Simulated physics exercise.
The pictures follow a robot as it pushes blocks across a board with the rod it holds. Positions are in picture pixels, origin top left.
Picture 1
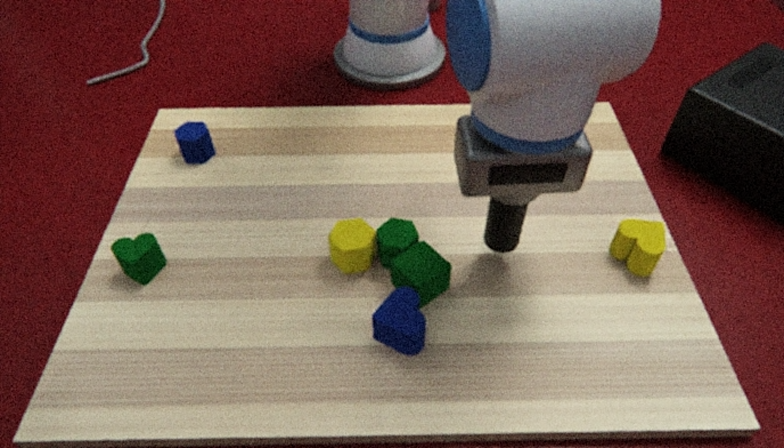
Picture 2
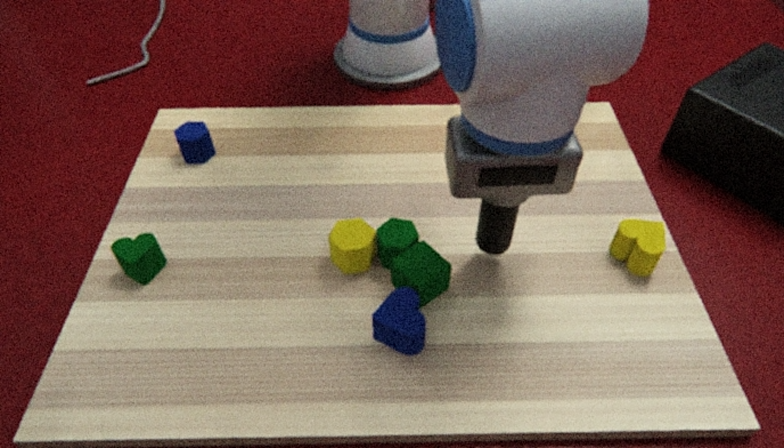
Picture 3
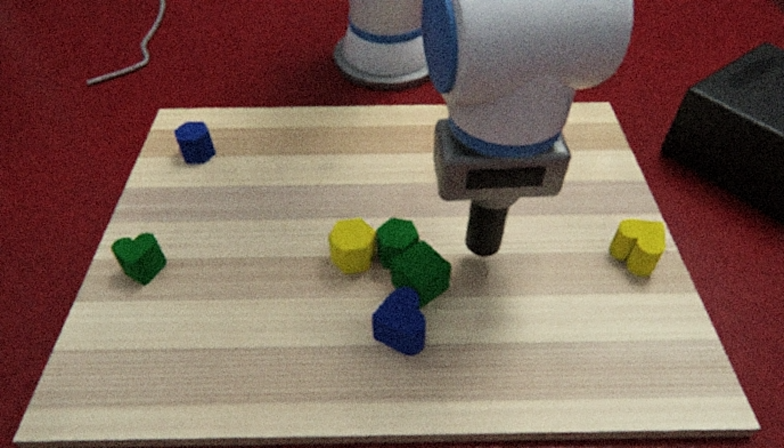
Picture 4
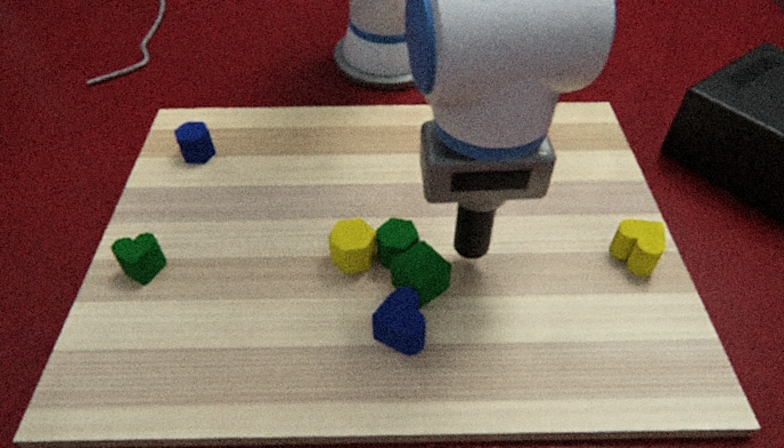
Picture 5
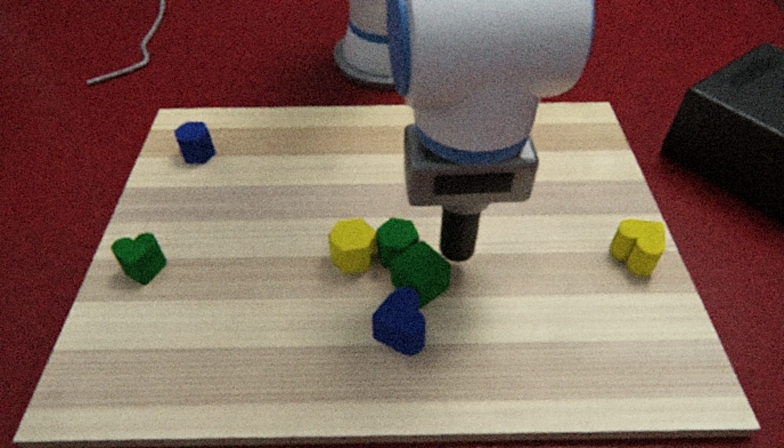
At the start, a robot arm holds a dark rod over a striped wooden board, to the right of a cluster of yellow, green and blue blocks. The arm then moves the rod slowly left, a short way, closer to the green blocks, while all the blocks stay still.
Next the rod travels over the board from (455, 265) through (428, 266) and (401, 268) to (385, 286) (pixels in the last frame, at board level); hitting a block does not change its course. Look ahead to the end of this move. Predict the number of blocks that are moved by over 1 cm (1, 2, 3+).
Total moved: Three or more.
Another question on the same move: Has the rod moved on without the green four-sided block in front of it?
Answer: No.
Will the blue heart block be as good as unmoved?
No, I don't think so.
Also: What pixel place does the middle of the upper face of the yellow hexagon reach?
Its top middle will sit at (328, 226).
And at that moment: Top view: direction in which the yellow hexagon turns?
Seen from above, counterclockwise.
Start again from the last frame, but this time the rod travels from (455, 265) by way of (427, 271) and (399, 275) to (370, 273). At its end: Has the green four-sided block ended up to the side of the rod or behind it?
My answer is yes.
What follows on the original path. Halfway along, rod (413, 250); yellow hexagon (338, 229), turned 25° anticlockwise; green hexagon (381, 227), turned 35° clockwise; blue heart block (398, 319); green four-sided block (397, 273), turned 35° anticlockwise.
At the end, rod (385, 270); yellow hexagon (328, 226), turned 45° anticlockwise; green hexagon (371, 226), turned 65° clockwise; blue heart block (395, 344); green four-sided block (380, 299), turned 60° anticlockwise.
